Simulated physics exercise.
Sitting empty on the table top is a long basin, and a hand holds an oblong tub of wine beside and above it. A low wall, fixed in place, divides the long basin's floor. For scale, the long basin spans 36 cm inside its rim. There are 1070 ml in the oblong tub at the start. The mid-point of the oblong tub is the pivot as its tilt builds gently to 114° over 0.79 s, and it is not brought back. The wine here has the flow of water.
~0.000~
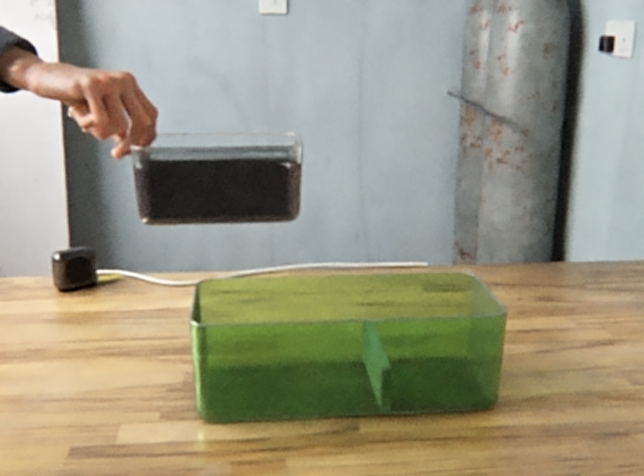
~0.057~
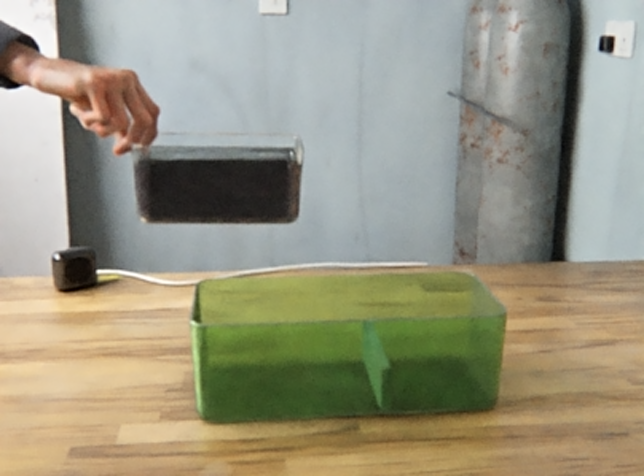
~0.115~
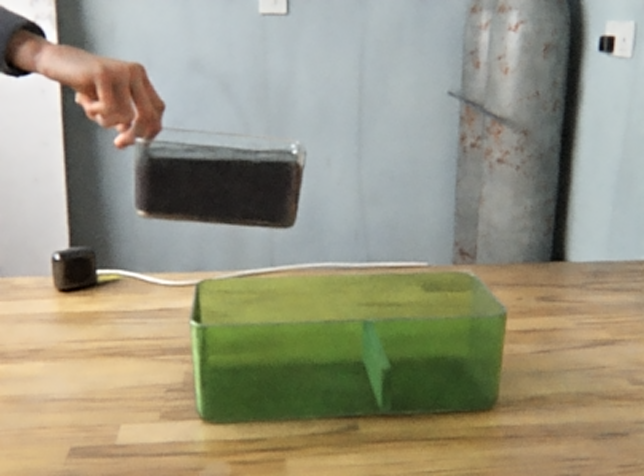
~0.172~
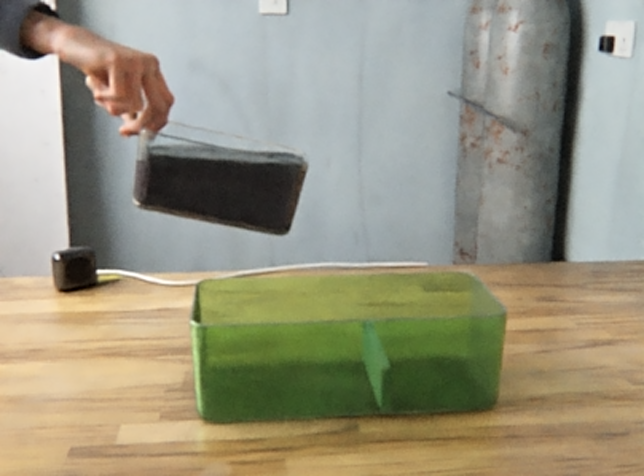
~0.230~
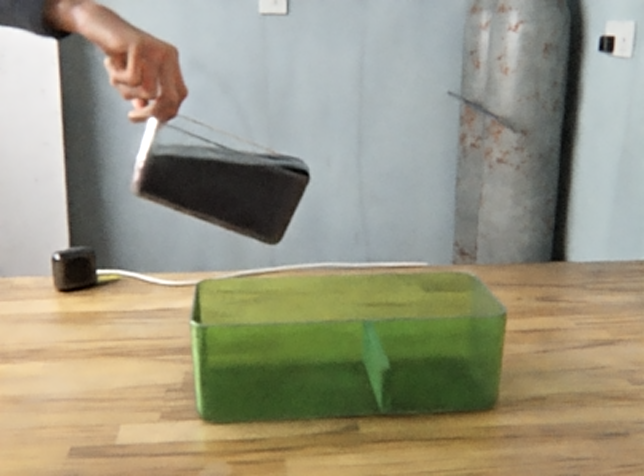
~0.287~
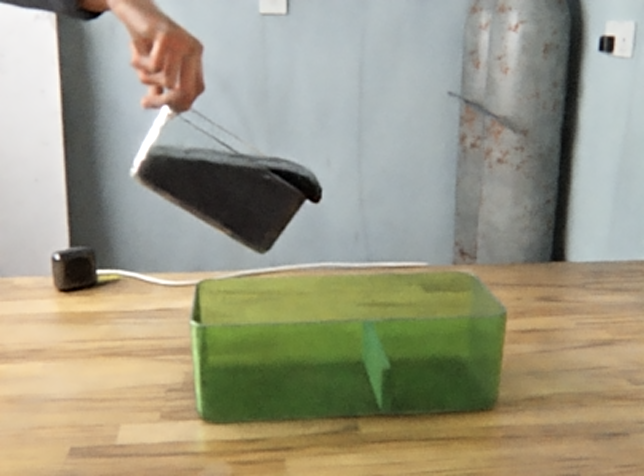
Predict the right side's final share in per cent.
The right side finishes with roughly 17 per cent.
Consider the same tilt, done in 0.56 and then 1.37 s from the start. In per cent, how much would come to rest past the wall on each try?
Respectively 15 and 40 %.
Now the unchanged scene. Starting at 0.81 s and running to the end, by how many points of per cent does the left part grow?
It comes to some 6 per cent.
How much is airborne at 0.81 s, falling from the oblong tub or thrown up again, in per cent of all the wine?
12 per cent or so.
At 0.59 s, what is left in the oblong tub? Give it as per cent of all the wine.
Roughly 14 percent.
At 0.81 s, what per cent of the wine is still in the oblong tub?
Roughly 1 percent remains.
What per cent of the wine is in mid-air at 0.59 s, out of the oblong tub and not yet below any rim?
34 %.
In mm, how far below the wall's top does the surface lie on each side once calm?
The left comes to roughly 28 mm and the right to roughly 46 mm.
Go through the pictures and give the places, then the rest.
In the first picture, it leans 0°; its right rim is at (300, 141); the wine meets the walls at (140, 155) and (297, 153); the long basin's rim runs from (194, 303) to (490, 293); the wall's top is at (376, 344).
In the second picture, it leans 1°; its right rim is at (300, 143); the wine meets the walls at (140, 154) and (298, 154).
In the third picture, it leans 6°; its right rim is at (303, 149); the wine meets the walls at (142, 152) and (300, 156).
In the fourth picture, it leans 13°; its right rim is at (305, 159); the wine meets the walls at (144, 152) and (303, 159).
In the fifth picture, it leans 22°; its right rim is at (307, 174); the wine meets the walls at (144, 151) and (306, 167); 2 per cent is over the edge.
In the sixth picture, it leans 33°; its right rim is at (305, 190); the wine meets the walls at (143, 150) and (298, 176); 8 per cent is over the edge.
Then, 0.59 s in, the tilt is 97° and 15 per cent is still to pour, 37 is left of the wall and 13 right of it.
Then, 0.81 s in, the tilt is 114° and 1 per cent is still to pour, 69 is left of the wall and 14 right of it.
Then, 1.04 s in, the tilt is 114° and 0 per cent is still to pour, 75 is left of the wall and 17 right of it.
Then, 1.29 s in, the tilt is 114° and 0 per cent is still to pour, 75 is left of the wall and 17 right of it.
Finally, 75 per cent lies left of the wall, 17 right of it and 8 outside.
